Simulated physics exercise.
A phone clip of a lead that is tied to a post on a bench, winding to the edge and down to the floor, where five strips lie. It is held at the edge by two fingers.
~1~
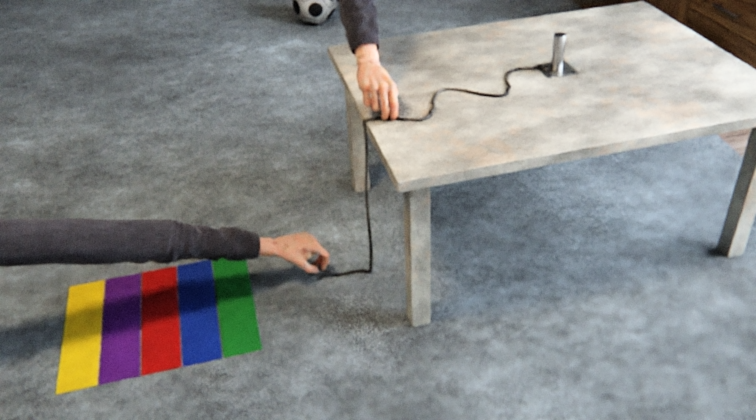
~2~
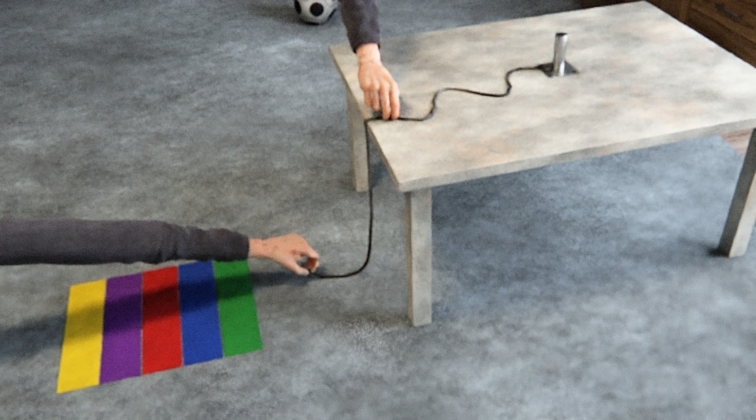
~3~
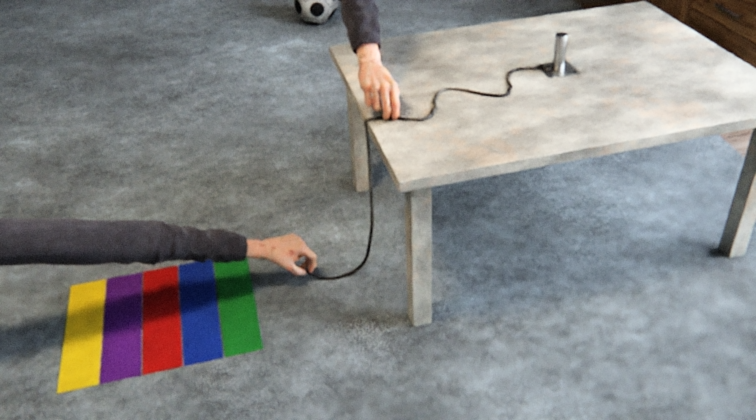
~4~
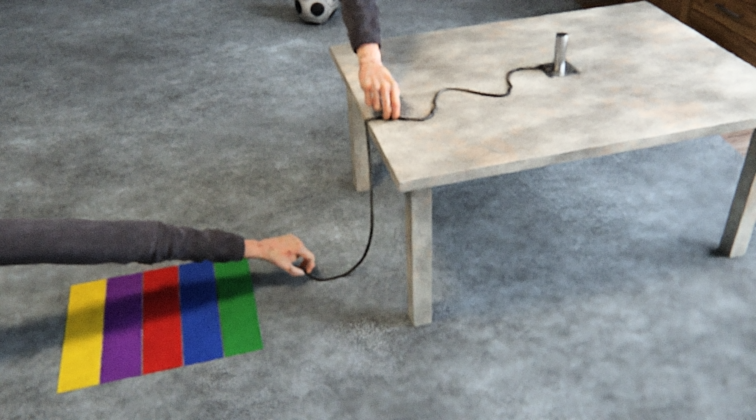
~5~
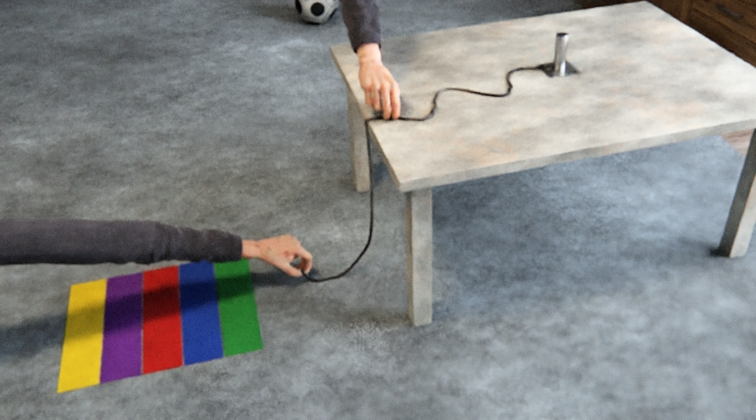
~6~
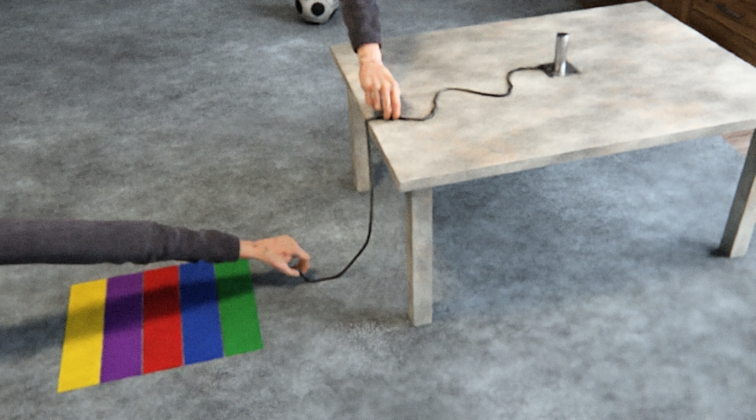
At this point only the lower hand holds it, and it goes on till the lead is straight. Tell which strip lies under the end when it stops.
The purple strip.
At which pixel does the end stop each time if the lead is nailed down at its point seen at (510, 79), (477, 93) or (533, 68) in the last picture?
The pixel places are (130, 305), (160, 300) and (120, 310), one per try.
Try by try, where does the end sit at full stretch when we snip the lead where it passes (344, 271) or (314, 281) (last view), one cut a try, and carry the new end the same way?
Roughly at (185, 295) the first time and at (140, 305) the second.
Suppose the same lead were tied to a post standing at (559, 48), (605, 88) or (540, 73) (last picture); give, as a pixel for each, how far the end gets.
The first try gives about (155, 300), the second about (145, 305) and the third about (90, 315).
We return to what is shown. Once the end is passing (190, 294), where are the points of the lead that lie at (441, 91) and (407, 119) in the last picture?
(401, 104), then (356, 150).
A little later, end near (190, 294); over blue.
Next, end near (143, 303); over red.
When it is tight, end near (115, 308); over purple. Over purple.
